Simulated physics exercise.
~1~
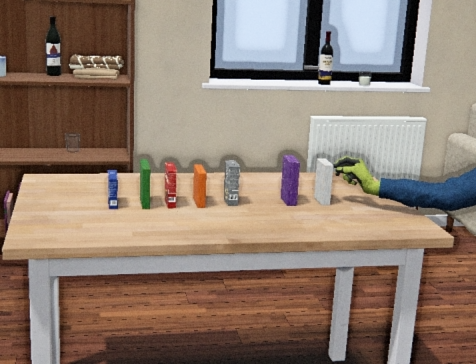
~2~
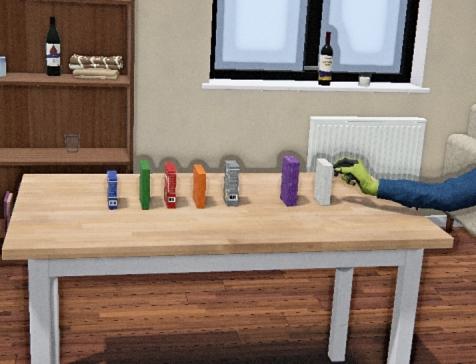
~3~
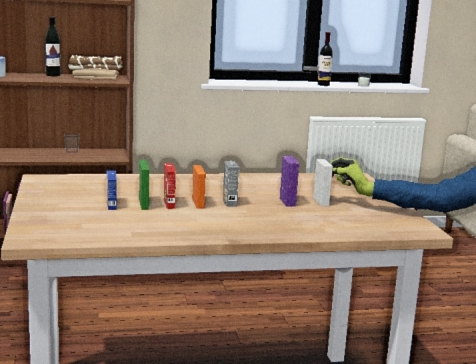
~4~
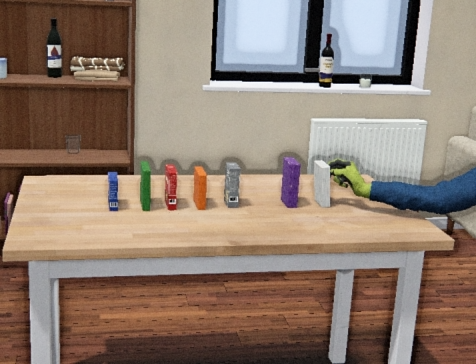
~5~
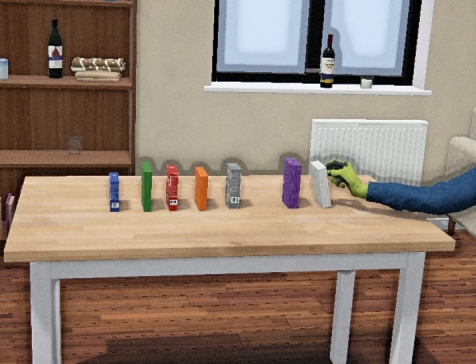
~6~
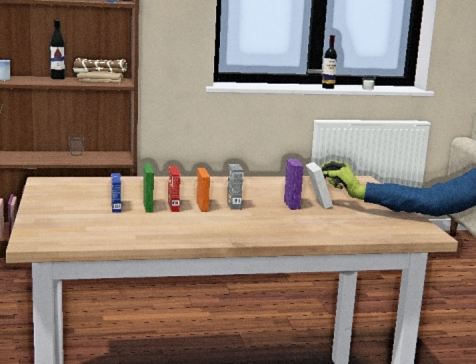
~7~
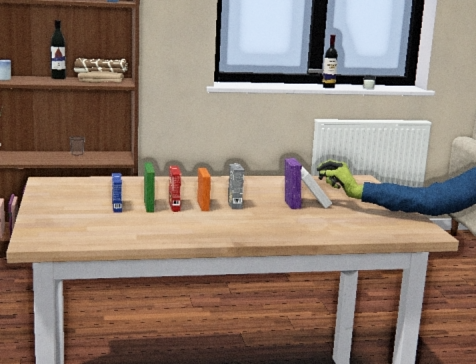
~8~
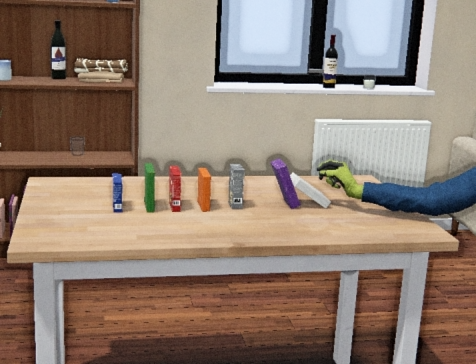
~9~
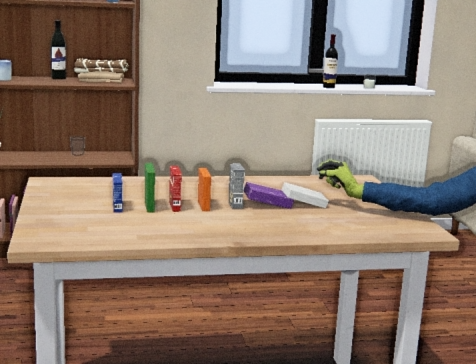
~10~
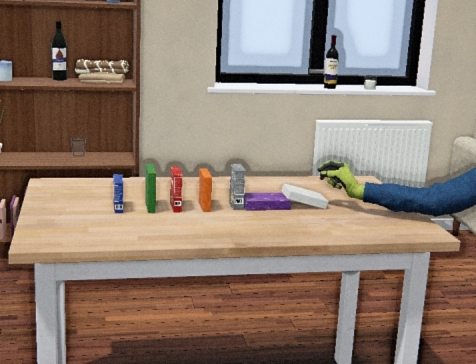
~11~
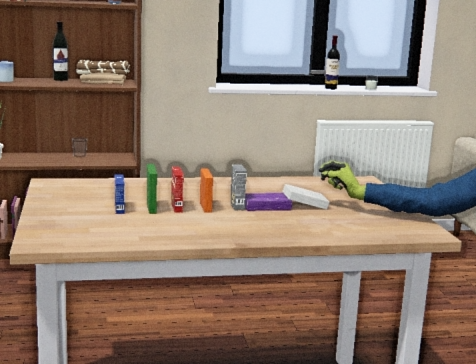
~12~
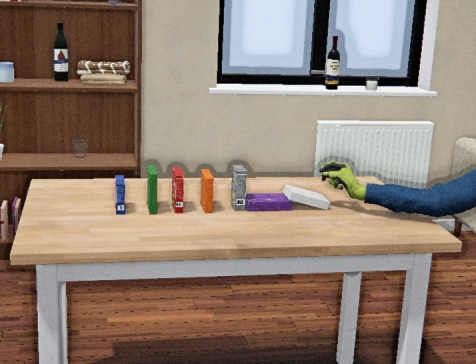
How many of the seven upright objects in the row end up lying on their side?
Two of them end up on their side, the white block and the purple block.
